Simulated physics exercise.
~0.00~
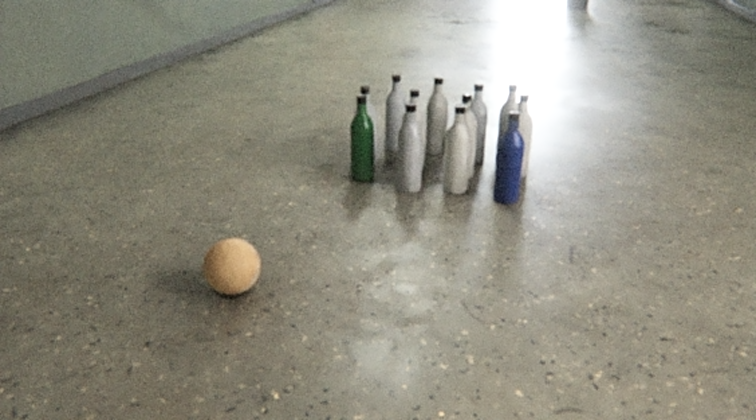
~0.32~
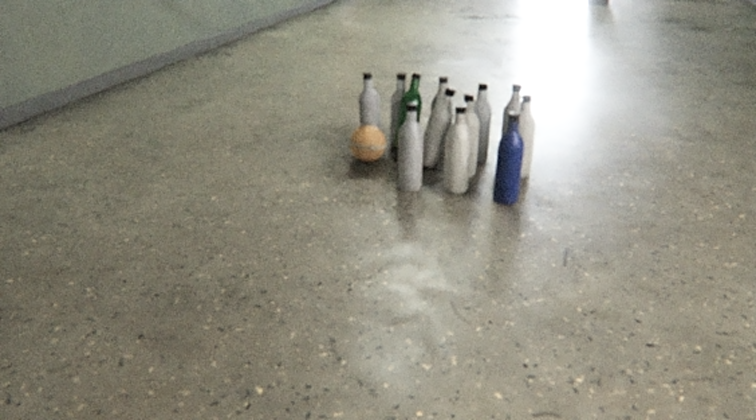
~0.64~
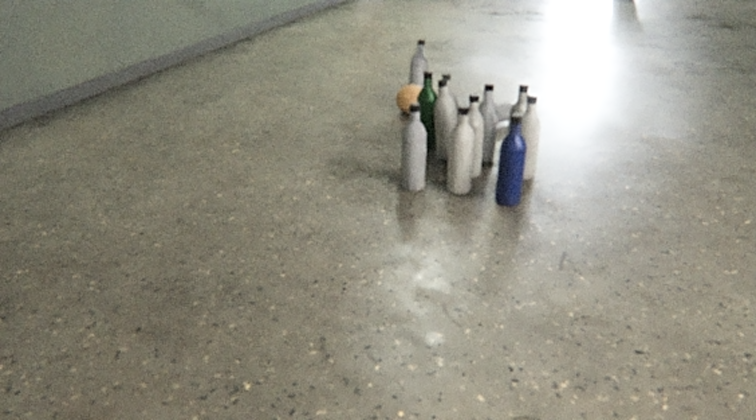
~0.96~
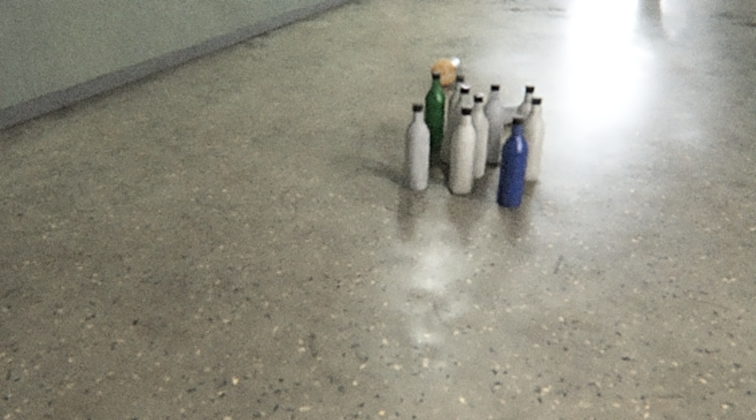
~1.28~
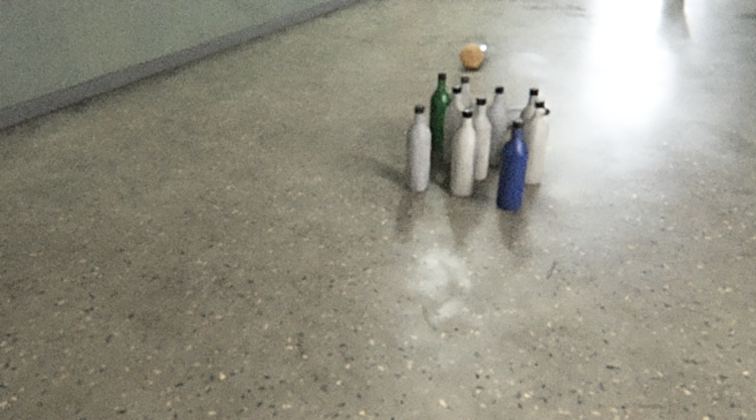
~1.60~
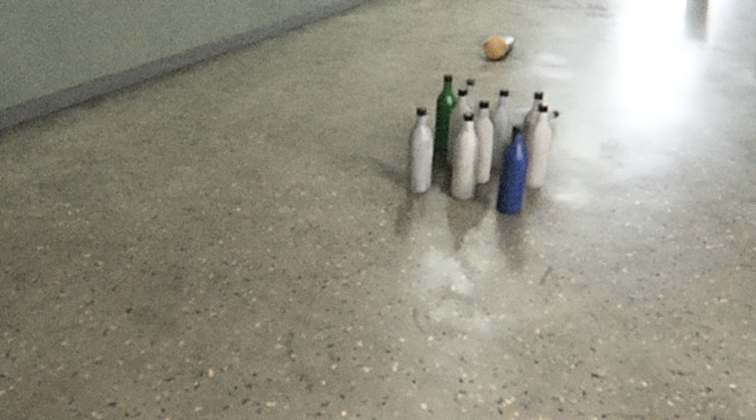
A wooden ball rolls into capped bottles, topples a few, and rolls away behind them.
